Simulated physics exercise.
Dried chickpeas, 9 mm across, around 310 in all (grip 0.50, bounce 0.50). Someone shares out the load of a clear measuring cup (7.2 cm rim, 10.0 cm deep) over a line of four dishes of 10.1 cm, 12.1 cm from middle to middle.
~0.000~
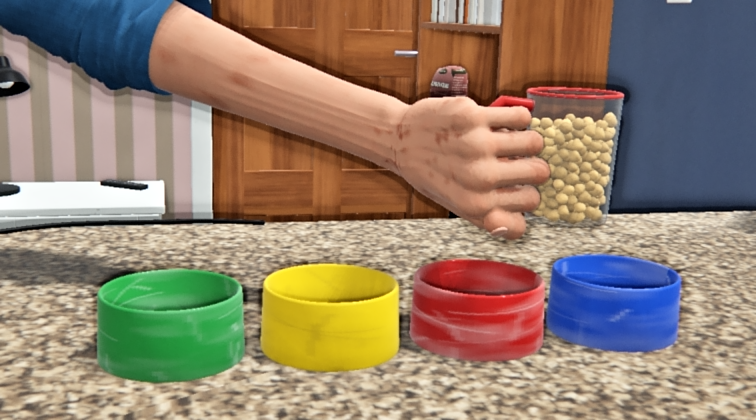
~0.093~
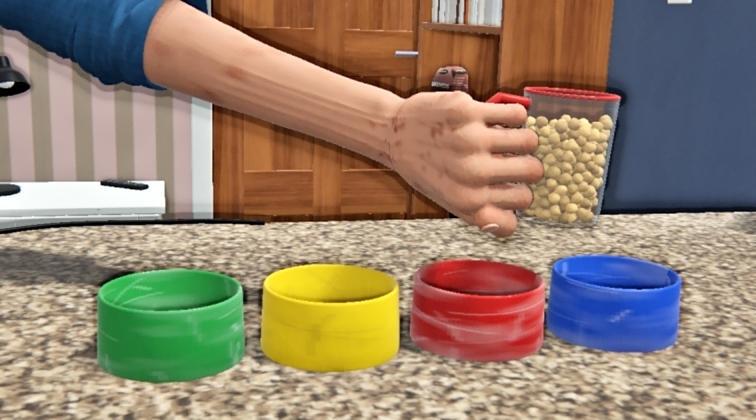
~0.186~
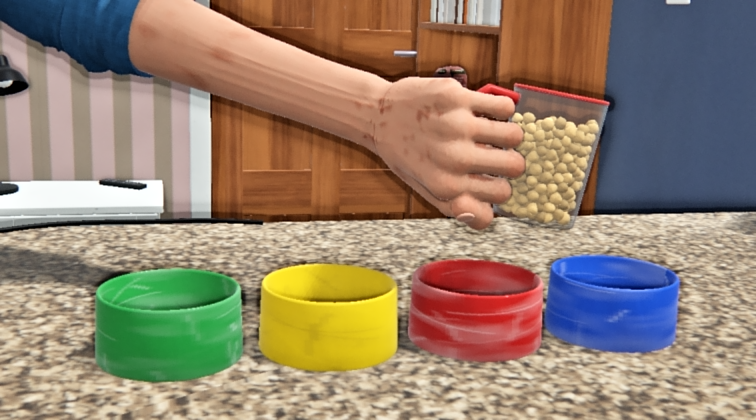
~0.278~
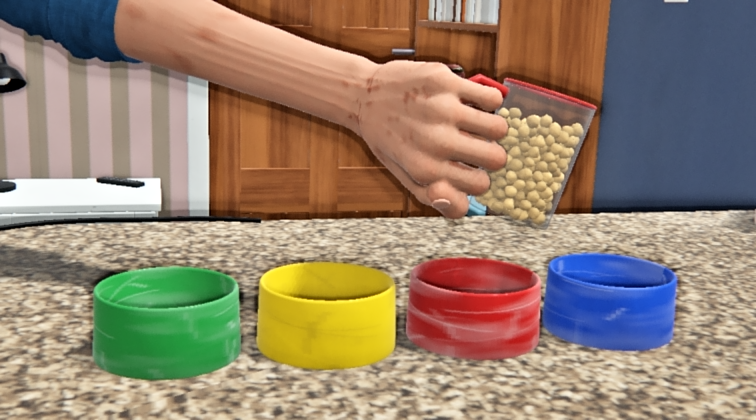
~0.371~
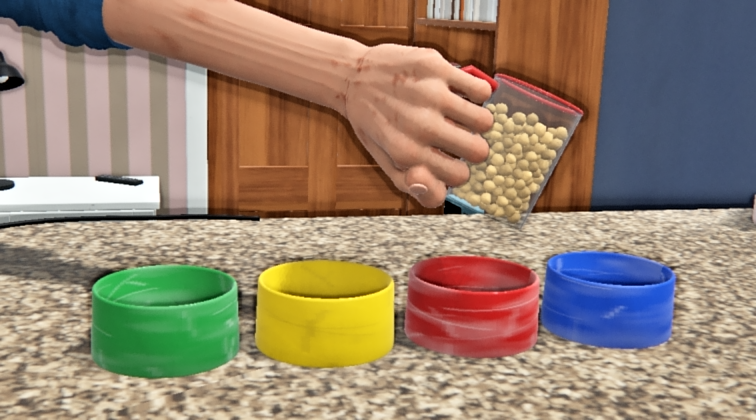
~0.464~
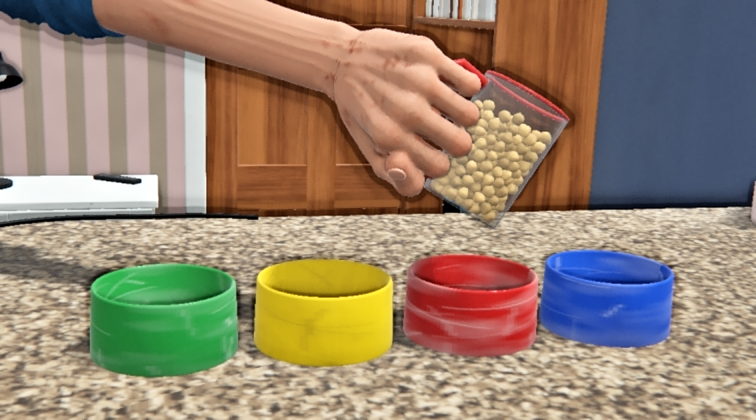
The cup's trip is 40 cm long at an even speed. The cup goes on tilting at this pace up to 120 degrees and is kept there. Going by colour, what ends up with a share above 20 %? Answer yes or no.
Red no, blue no, green no, yellow yes, counter no.
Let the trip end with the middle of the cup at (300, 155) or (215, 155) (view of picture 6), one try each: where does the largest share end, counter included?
Most goes to: Yellow; yellow.
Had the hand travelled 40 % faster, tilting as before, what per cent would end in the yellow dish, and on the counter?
Then: Yellow 10; counter 10.
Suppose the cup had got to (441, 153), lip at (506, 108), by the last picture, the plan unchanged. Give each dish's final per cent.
Red 0, blue 0, green 100, yellow 0.
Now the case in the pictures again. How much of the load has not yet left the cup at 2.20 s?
Some 0 per cent of the load.
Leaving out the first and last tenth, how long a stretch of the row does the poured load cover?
Some 7 cm.
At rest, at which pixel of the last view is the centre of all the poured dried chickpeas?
Around (318, 314).
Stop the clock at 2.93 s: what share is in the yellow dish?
Some 90 per cent.
After 1.51 s, tilt 108 degrees; cup holds 90 %, yellow 5 %.
After 2.20 s, tilt 120 degrees; cup holds 0 %, yellow 90 %.
After 2.93 s, tilt 120 degrees; cup holds 0 %, yellow 90 %.
In the end, at 3.2 s, red 0 %, blue 0 %, green 0 %, yellow 90 %, counter 10 %.
